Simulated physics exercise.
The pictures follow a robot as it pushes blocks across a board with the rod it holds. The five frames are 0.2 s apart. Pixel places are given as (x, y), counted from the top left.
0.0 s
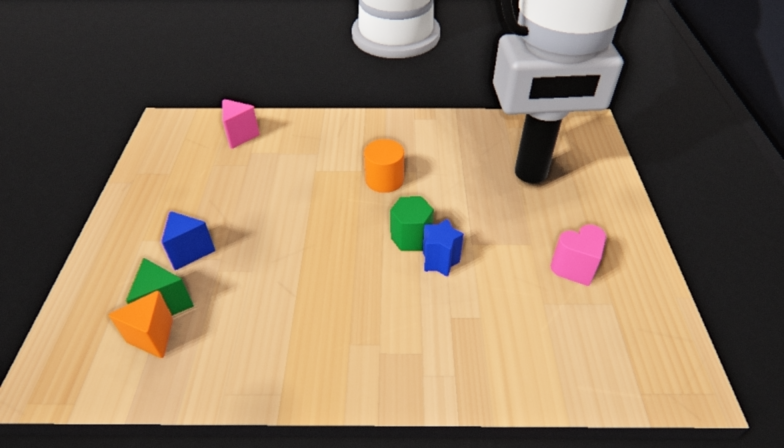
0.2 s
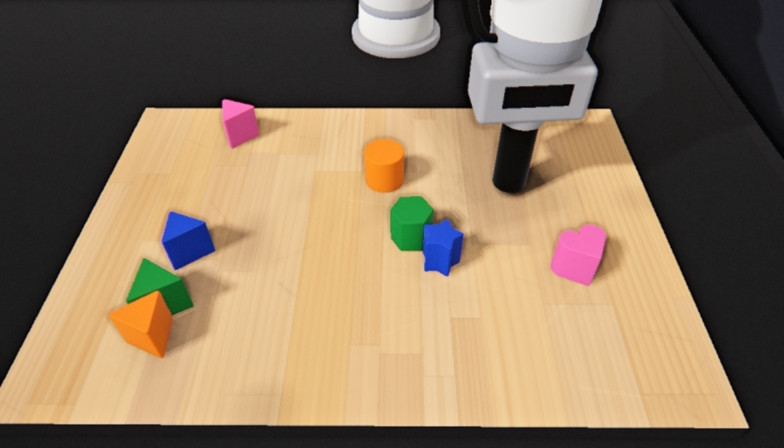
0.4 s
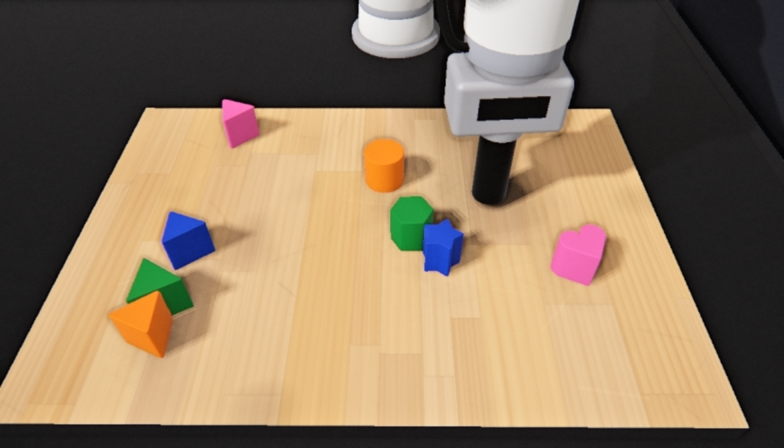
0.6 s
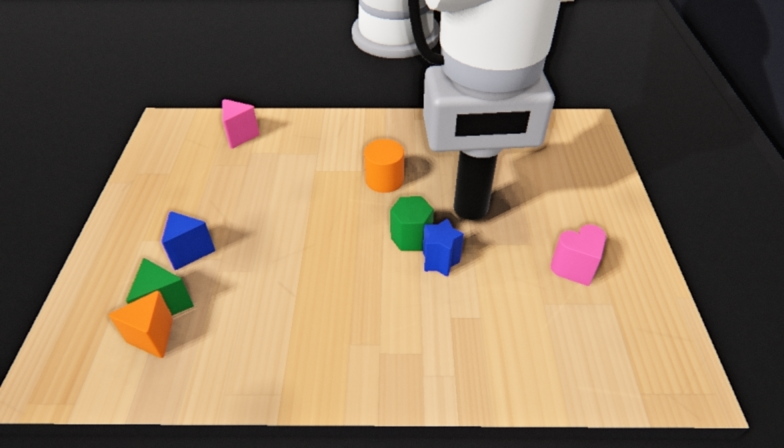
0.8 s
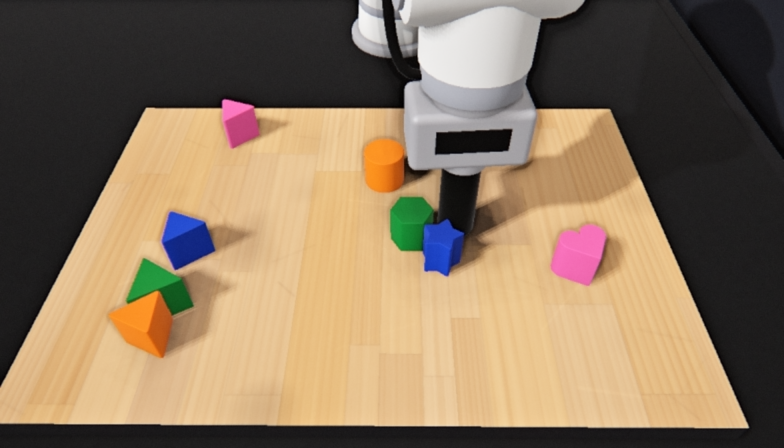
The robot arm moves its black rod left and nearer, beside the blue star-shaped block.
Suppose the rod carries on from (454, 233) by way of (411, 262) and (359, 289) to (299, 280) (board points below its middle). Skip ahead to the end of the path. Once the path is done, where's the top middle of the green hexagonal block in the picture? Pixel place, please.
The top centre is at (381, 215).
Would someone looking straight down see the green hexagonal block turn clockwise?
The answer is yes.
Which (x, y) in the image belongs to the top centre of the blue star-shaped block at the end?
Expect it around (426, 261).
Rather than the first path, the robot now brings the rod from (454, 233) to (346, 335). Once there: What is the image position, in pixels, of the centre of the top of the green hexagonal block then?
My prediction: (393, 216).
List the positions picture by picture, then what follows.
The first frame shows rod's lower end (531, 173); green hexagonal block (412, 209); blue star-shaped block (443, 233).
The second frame shows rod (509, 182); blocks still.
The third frame shows rod (488, 194); blocks still.
The fourth frame shows rod (471, 208); blocks still.
The fifth frame shows rod (455, 225); green hexagonal block (412, 209); blue star-shaped block (443, 233).
On the path given first. One third of the way, rod (410, 255); green hexagonal block (382, 215), turned 70° clockwise; blue star-shaped block (429, 258), turned 80° anticlockwise.
Two thirds of the way, rod (358, 281); green hexagonal block (381, 215), turned 75° clockwise; blue star-shaped block (426, 261), turned 105° anticlockwise.
At the end, rod (298, 272); green hexagonal block (381, 215), turned 75° clockwise; blue star-shaped block (426, 261), turned 105° anticlockwise.
